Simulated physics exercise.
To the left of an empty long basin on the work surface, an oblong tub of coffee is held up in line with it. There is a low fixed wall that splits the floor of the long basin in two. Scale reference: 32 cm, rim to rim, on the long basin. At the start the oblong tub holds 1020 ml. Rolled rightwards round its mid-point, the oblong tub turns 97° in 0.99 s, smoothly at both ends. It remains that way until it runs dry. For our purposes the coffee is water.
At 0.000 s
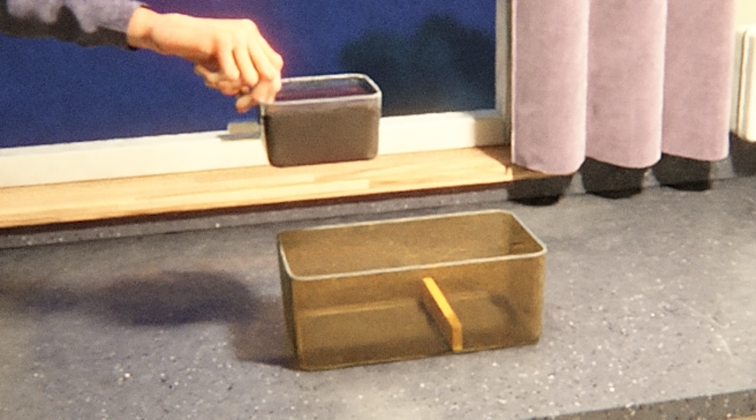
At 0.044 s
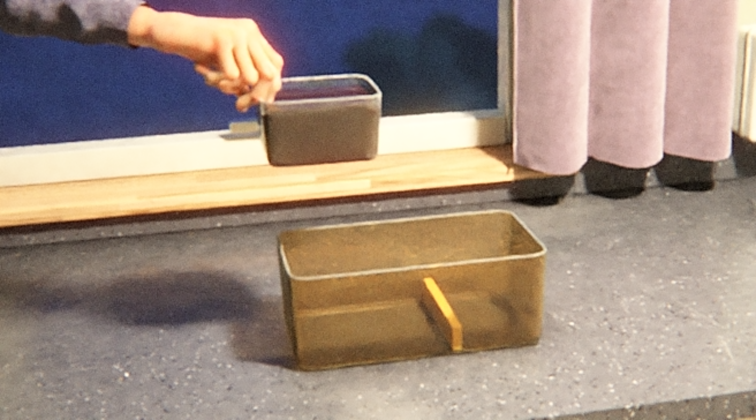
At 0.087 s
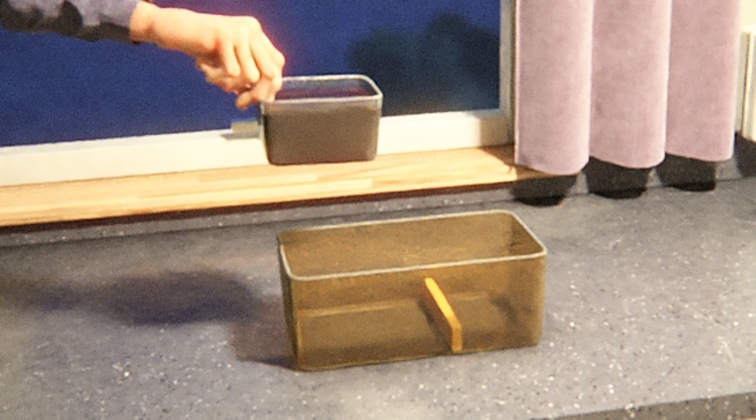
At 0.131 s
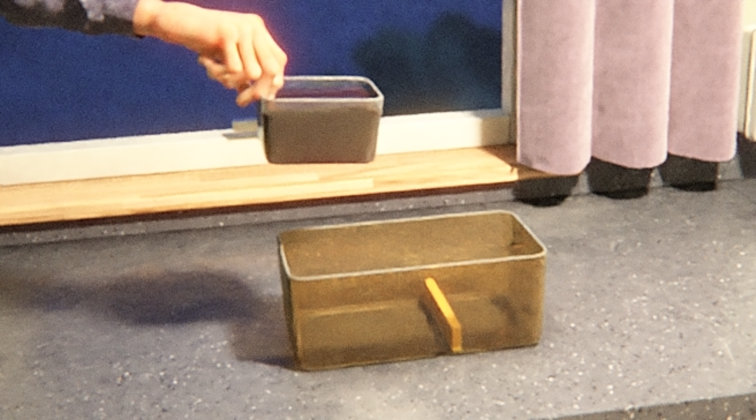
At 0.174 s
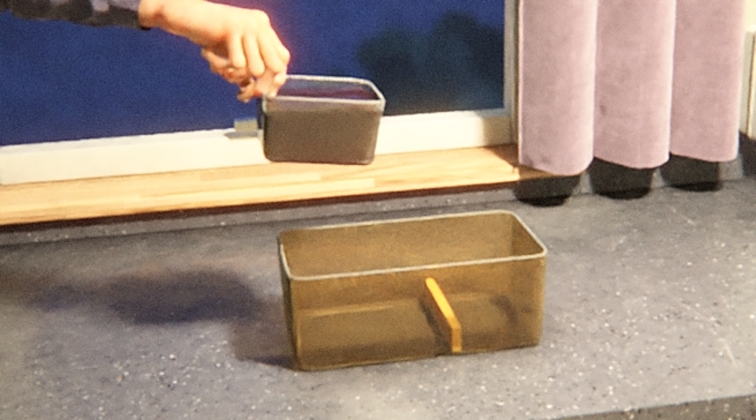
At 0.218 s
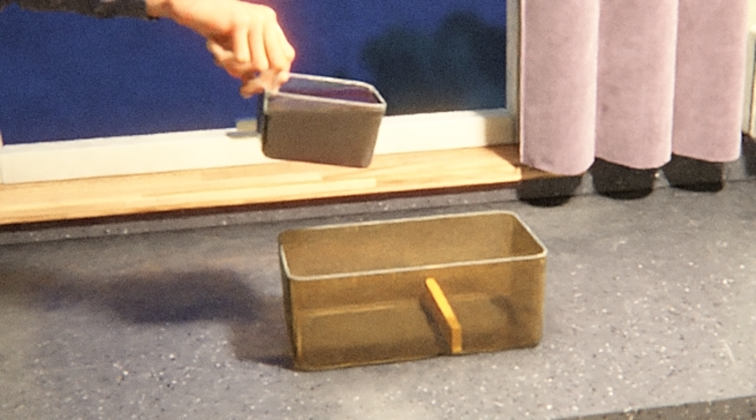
A hand holds a dark tub above a long amber basin and tilts it slightly rightwards.
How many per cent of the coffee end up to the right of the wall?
About 51 per cent.
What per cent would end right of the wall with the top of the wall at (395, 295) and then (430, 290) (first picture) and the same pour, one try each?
90 then 70 %.
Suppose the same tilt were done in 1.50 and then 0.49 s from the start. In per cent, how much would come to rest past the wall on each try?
The first try gives around 55 percent, the second around 35 percent.
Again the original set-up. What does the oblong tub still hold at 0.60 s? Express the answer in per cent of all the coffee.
Roughly 56 %.
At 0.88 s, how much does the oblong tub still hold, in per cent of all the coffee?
12 %.
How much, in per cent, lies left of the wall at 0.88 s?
Roughly 18 percent.
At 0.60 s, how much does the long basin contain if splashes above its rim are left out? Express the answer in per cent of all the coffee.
Near 10 in a hundred.
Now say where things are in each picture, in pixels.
In the first frame, it leans 0°; its right rim is at (373, 86); the coffee meets the walls at (260, 102) and (371, 94); the long basin's rim runs from (283, 256) to (528, 231); the wall's top is at (441, 302).
In the second frame, it leans 0°; its right rim is at (374, 86); the coffee meets the walls at (259, 102) and (371, 94).
In the third frame, it leans 2°; its right rim is at (374, 88); the coffee meets the walls at (259, 102) and (371, 94).
In the fourth frame, it leans 4°; its right rim is at (375, 90); the coffee meets the walls at (260, 101) and (372, 95).
In the fifth frame, it leans 7°; its right rim is at (377, 93); the coffee meets the walls at (262, 100) and (374, 95).
In the sixth frame, it leans 11°; its right rim is at (378, 97); the coffee meets the walls at (262, 100) and (376, 96).
By 0.60 s the tilt is 64° and 56 per cent is still to pour, 3 is left of the wall and 6 right of it.
By 0.88 s the tilt is 94° and 12 per cent is still to pour, 19 is left of the wall and 56 right of it.
By 1.17 s the tilt is 97° and 2 per cent is still to pour, 40 is left of the wall and 55 right of it.
By 1.49 s the tilt is 97° and 0 per cent is still to pour, 48 is left of the wall and 51 right of it.
At rest 48 per cent lies left of the wall, 51 right of it and 1 outside.
